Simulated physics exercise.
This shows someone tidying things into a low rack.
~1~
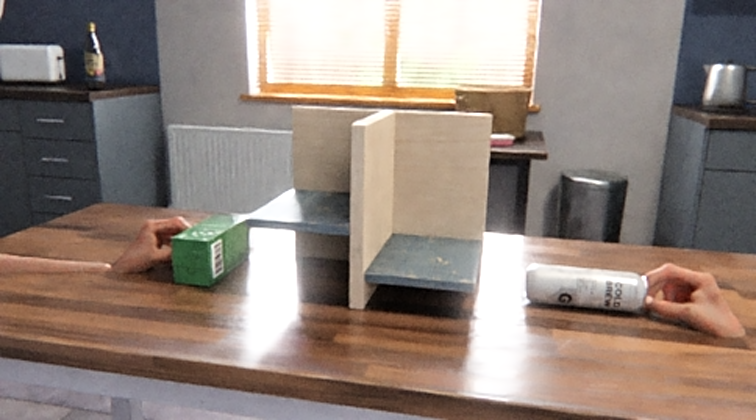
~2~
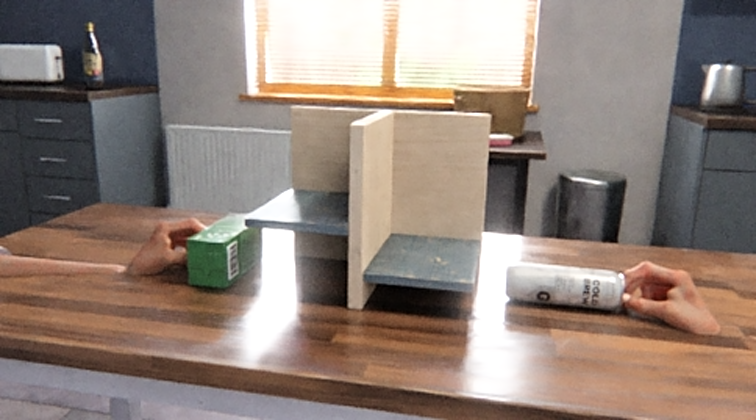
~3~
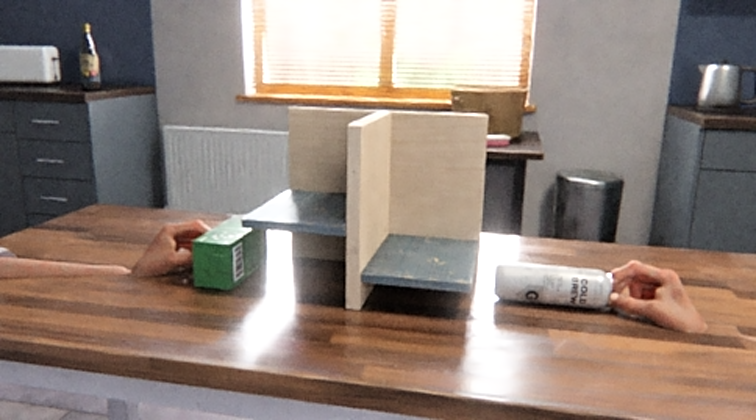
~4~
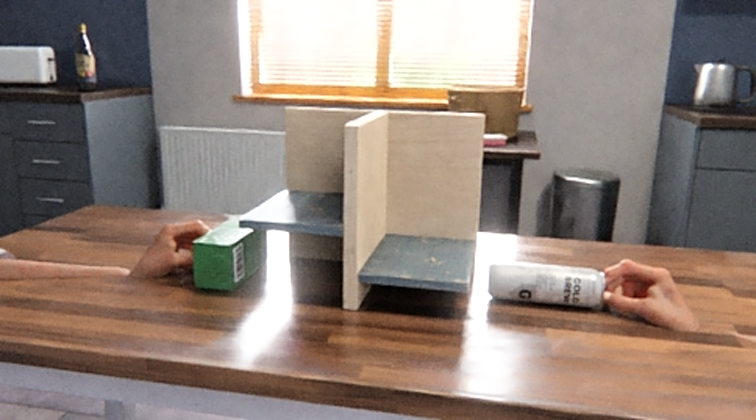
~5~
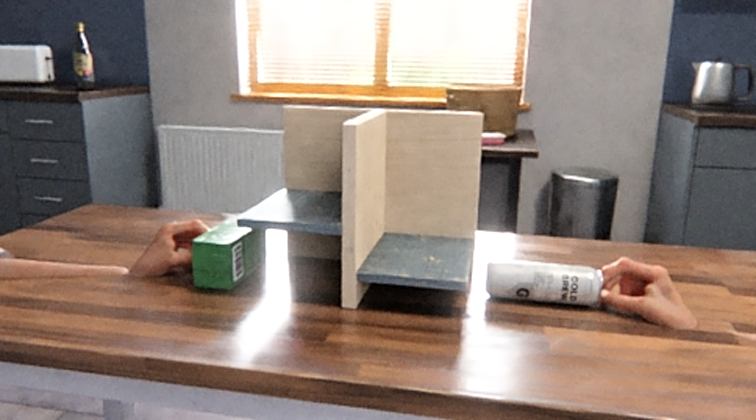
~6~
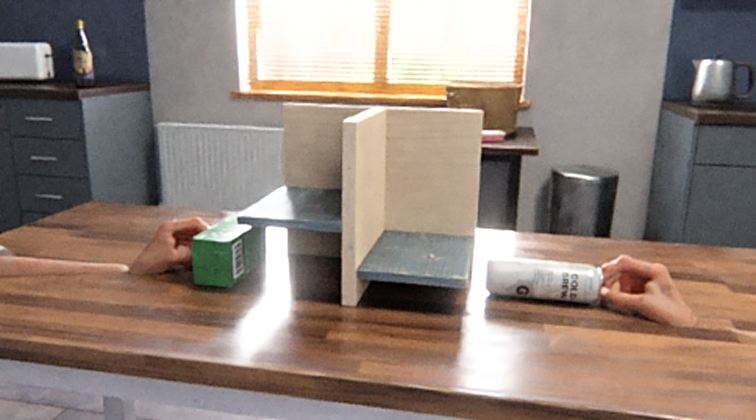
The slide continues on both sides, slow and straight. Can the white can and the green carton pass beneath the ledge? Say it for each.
The white can is too tall; the green carton clears the shelf.
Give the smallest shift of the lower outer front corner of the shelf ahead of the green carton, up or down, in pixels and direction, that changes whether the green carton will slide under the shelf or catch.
Roughly 20 pixels down.
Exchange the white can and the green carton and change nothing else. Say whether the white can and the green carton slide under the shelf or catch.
The white can slides in and the green carton gets stuck.
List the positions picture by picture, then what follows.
In the first frame, hands sliding the things forward; white can (583, 288); green carton (213, 248); shelf (374, 203).
In the second frame, hands sliding the things forward; green carton (228, 250); shelf (373, 203).
In the third frame, hands sliding the things forward; white can (551, 285); shelf (371, 203).
In the fourth frame, hands sliding the things forward; green carton (233, 252); shelf (368, 203).
In the fifth frame, hands sliding the things forward; white can (541, 282); shelf (366, 202).
In the sixth frame, hands sliding the things forward; white can (541, 280); green carton (232, 248); shelf (366, 200).
Then, 0.24 s past the last view, white can sliding up to the opening near (530, 279); green carton sliding up to the opening near (241, 249).
Then, 0.40 s past the last view, white can sliding up to the opening near (526, 279); green carton part of the way in near (260, 251).
Then, 0.56 s past the last view, white can stopped at the opening near (526, 279); green carton part of the way in near (278, 252).
Finally, the white can stops at the shelf, near (526, 279); the green carton goes under, near (285, 253).
